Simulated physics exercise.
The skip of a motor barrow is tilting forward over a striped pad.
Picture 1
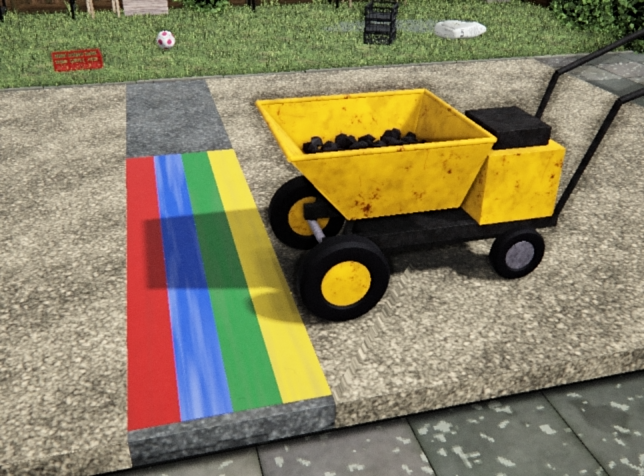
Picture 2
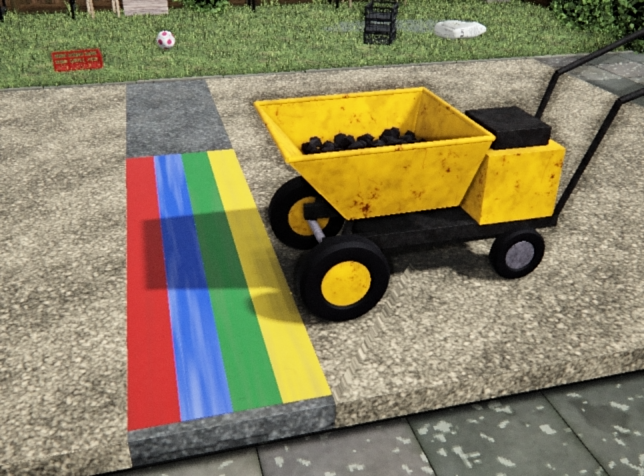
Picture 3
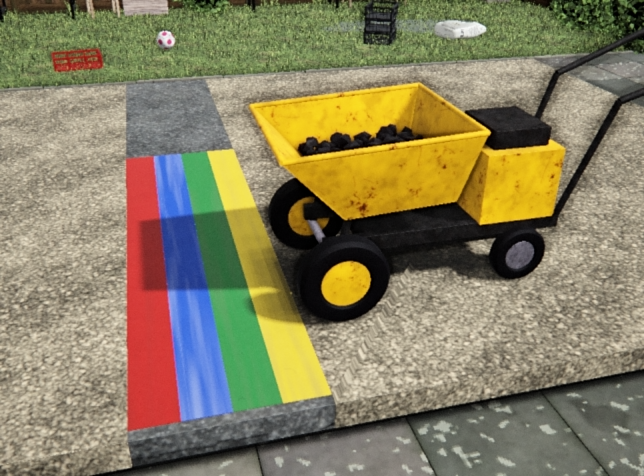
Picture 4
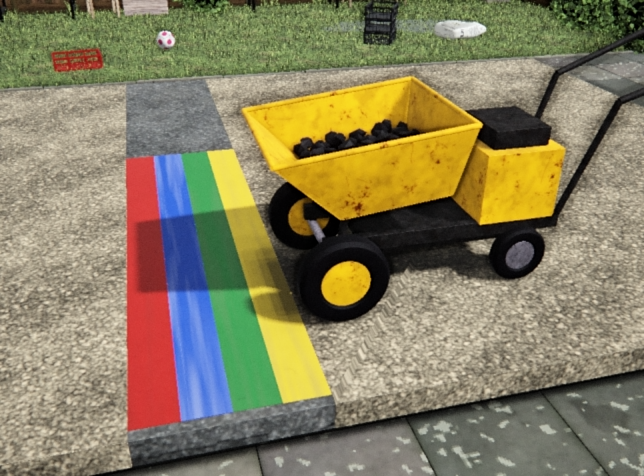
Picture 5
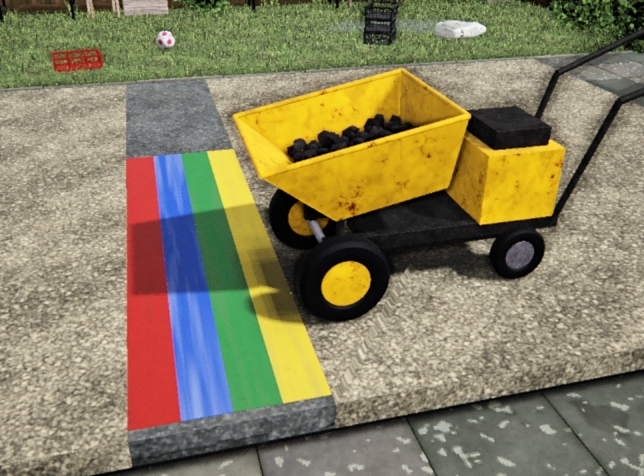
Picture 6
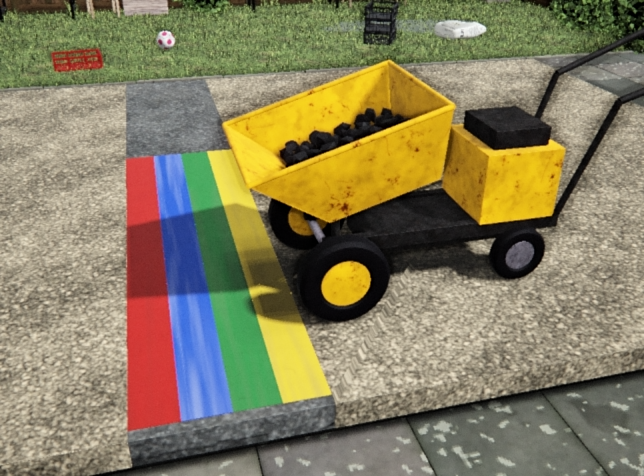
On a stone patio, a yellow barrow's skip of black lumps tilts toward a striped pad.
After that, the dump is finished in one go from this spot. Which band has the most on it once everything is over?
Red.
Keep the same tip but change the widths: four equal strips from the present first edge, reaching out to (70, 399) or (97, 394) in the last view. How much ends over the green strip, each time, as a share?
Near 10 in a hundred and near 0 in a hundred.
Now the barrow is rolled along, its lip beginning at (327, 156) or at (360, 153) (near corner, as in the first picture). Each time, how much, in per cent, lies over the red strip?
The first gives close to 20 per cent and the second 10 per cent.
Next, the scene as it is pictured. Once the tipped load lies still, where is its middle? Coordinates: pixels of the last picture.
Somewhere around (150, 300) in the final view.
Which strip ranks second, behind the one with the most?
It's the blue strip next.
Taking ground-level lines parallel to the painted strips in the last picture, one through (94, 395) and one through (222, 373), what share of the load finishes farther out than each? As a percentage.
Estimate, first then second: 10 %, 80 %.
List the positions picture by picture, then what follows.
Lip of the skip at (290, 159), level; top of the load at (372, 160), lumps of coal; yellow strip at (293, 356); green strip at (247, 364); blue strip at (201, 371); red strip at (152, 379), in the first frame.
Lip of the skip at (288, 160), level; top of the load at (385, 164), in the second frame.
Lip of the skip at (282, 163), tipped barely; top of the load at (387, 155), in the third frame.
Lip of the skip at (273, 168), tipped a little; top of the load at (395, 143), in the fourth frame.
Lip of the skip at (262, 176), tipped a little; top of the load at (387, 139), in the fifth frame.
Lip of the skip at (249, 186), tipped clearly; top of the load at (387, 143); yellow strip at (293, 356); green strip at (247, 364); blue strip at (201, 371); red strip at (152, 379), in the sixth frame.
Soon after the last picture, skip tipped steeply; all in the skip.
A little later, skip tipped right over; nearly all in the skip; a small part over the blue strip; a stray few over the red strip.
Later still, skip tipped right over; about a quarter in the skip; about a quarter over the blue strip; about a third over the red strip; about a quarter off the paint.
At rest, skip tipped right over; about a quarter in the skip; none over the yellow strip; none over the green strip; about a quarter over the blue strip; about a third over the red strip; about a quarter off the paint.
